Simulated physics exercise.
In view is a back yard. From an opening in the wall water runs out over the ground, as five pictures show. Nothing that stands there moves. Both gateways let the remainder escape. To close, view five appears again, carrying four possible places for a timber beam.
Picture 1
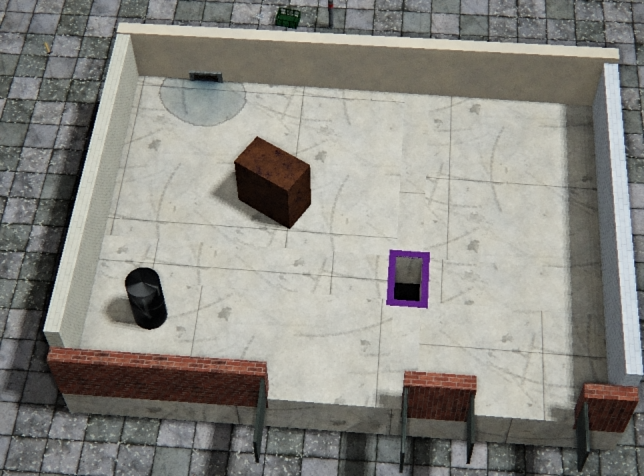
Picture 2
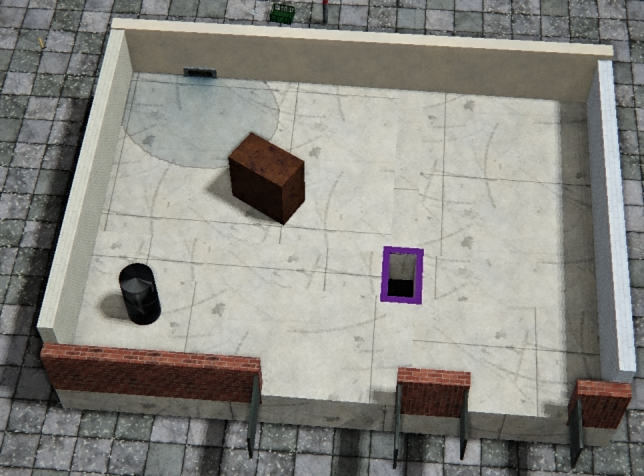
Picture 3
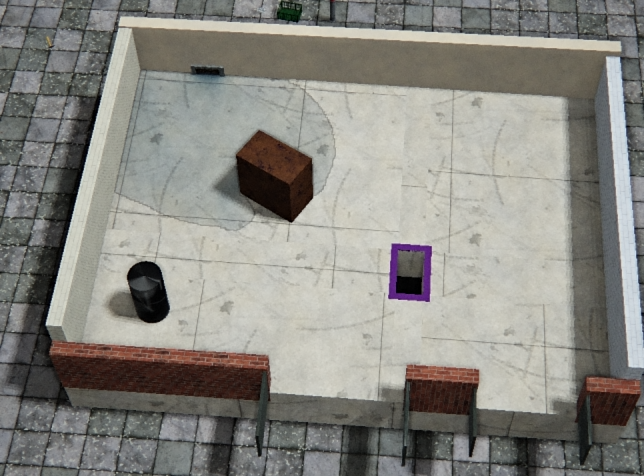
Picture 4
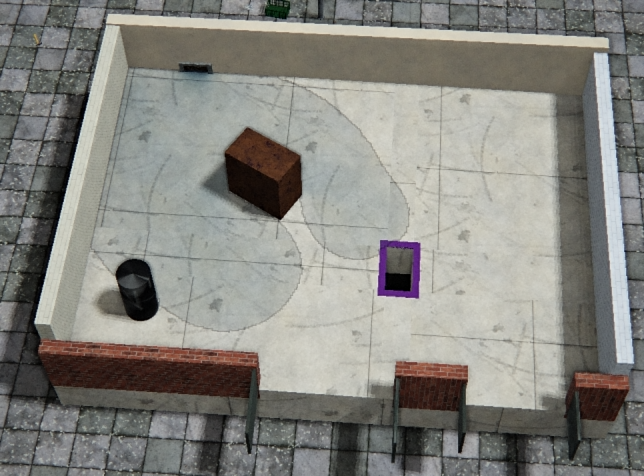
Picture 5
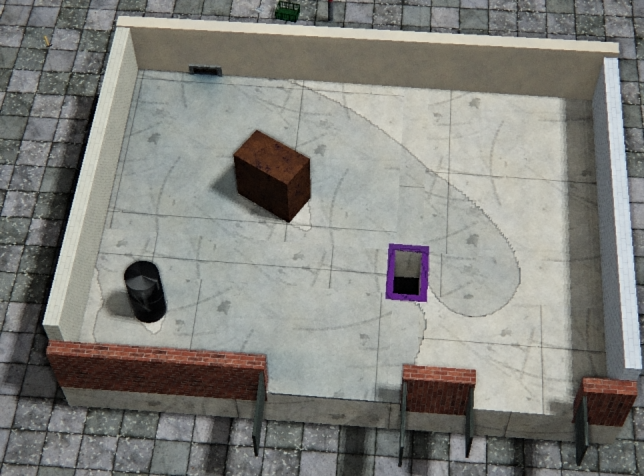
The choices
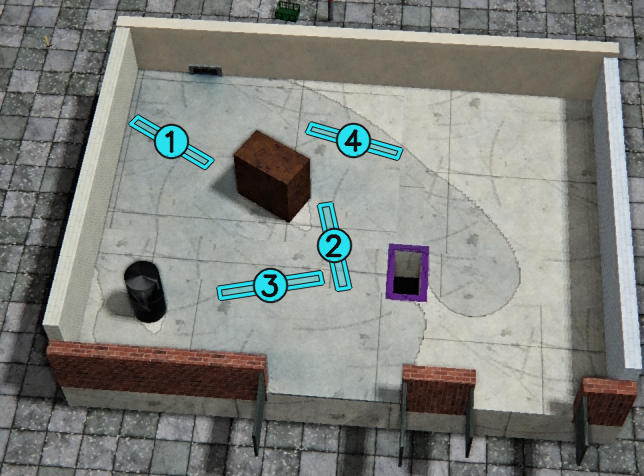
A pale-floored back yard, seen from high above at an angle, is enclosed by cream walls with low red brick sections and openings along the near side. A brown block stands left of centre, a black cylinder at lower left, and a purple-rimmed pit right of centre. Water spreads from the far-left wall around the block and cylinder, reaching the pit and near openings, while the view shifts slightly.
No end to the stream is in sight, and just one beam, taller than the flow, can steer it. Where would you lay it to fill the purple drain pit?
Position 3 does it best.
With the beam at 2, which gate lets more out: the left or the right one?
The left one.
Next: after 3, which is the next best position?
1.
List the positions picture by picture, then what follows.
Outfall at (206, 77); purple drain pit at (408, 279); open gate at (523, 405); open gate at (335, 391); water covers 3 % of the ground and shows as far out as (196, 120); purple drain pit still dry.
Water covers 10 % of the ground and shows as far out as (188, 164); purple drain pit still dry.
Water covers 19 % of the ground and shows as far out as (231, 222); purple drain pit still dry.
Water covers 38 % of the ground and shows as far out as (246, 320); purple drain pit still dry.
Water covers 58 % of the ground and shows as far out as (502, 300); purple drain pit taking water.
On the marked copy, 1 from (134, 120) to (208, 163); 2 from (325, 204) to (343, 288); 3 from (219, 293) to (321, 277); 4 from (309, 128) to (398, 153).
Choosing 1, about 19 % of the stream runs into the purple drain pit, about 81 % out by the gates.
Choosing 2, about 12 % of the stream runs into the purple drain pit, about 88 % out by the gates.
Choosing 3, about 32 % of the stream runs into the purple drain pit, about 68 % out by the gates.
Choosing 4, about 12 % of the stream runs into the purple drain pit, about 88 % out by the gates.
